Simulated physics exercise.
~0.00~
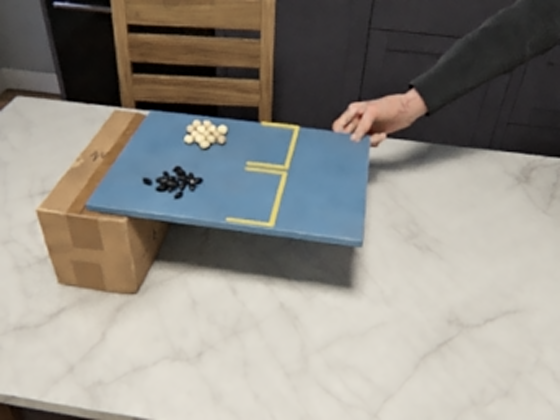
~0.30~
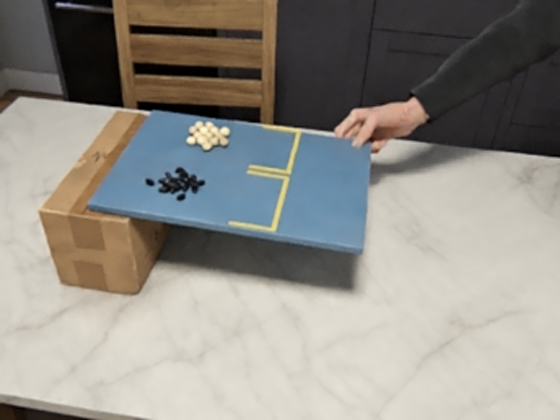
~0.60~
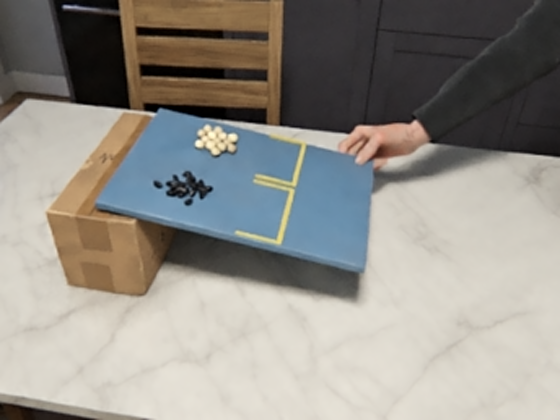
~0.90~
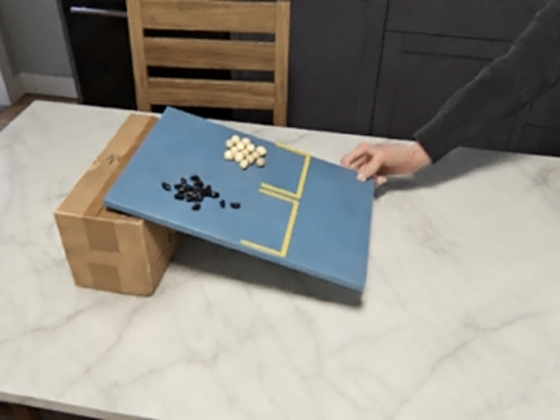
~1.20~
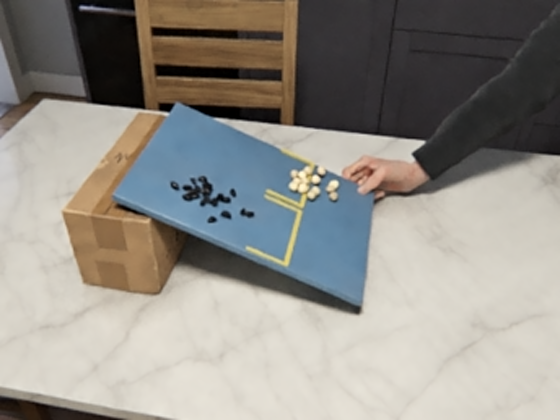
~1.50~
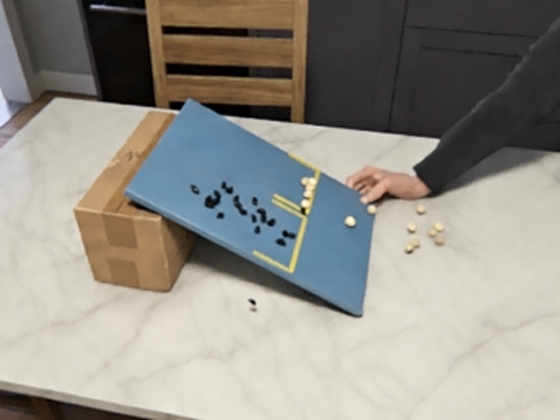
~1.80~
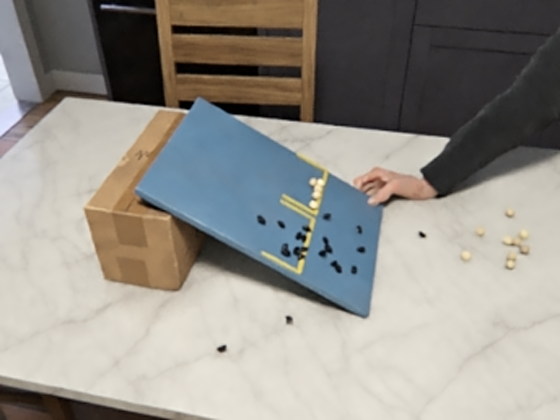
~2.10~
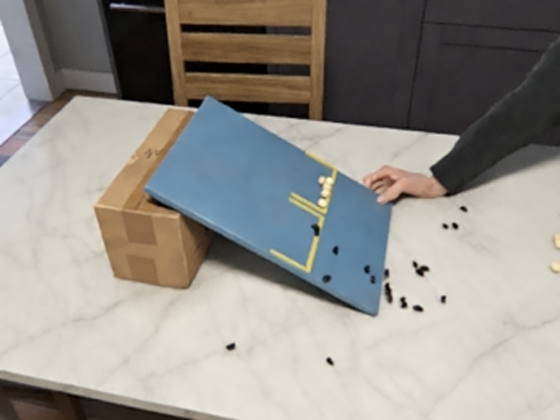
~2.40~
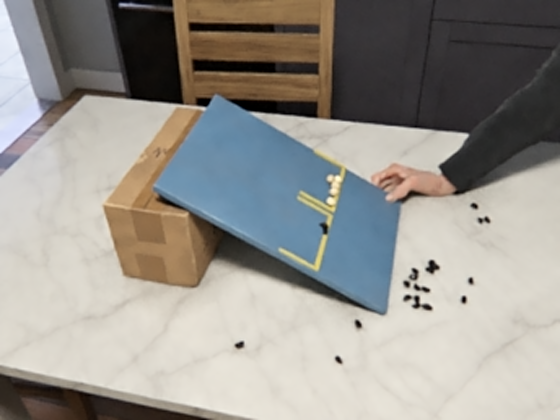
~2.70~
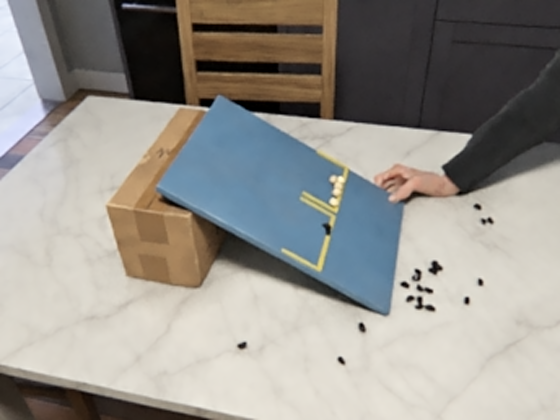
A hand lowers a blue board's right end, and most pale and black pieces tumble off.
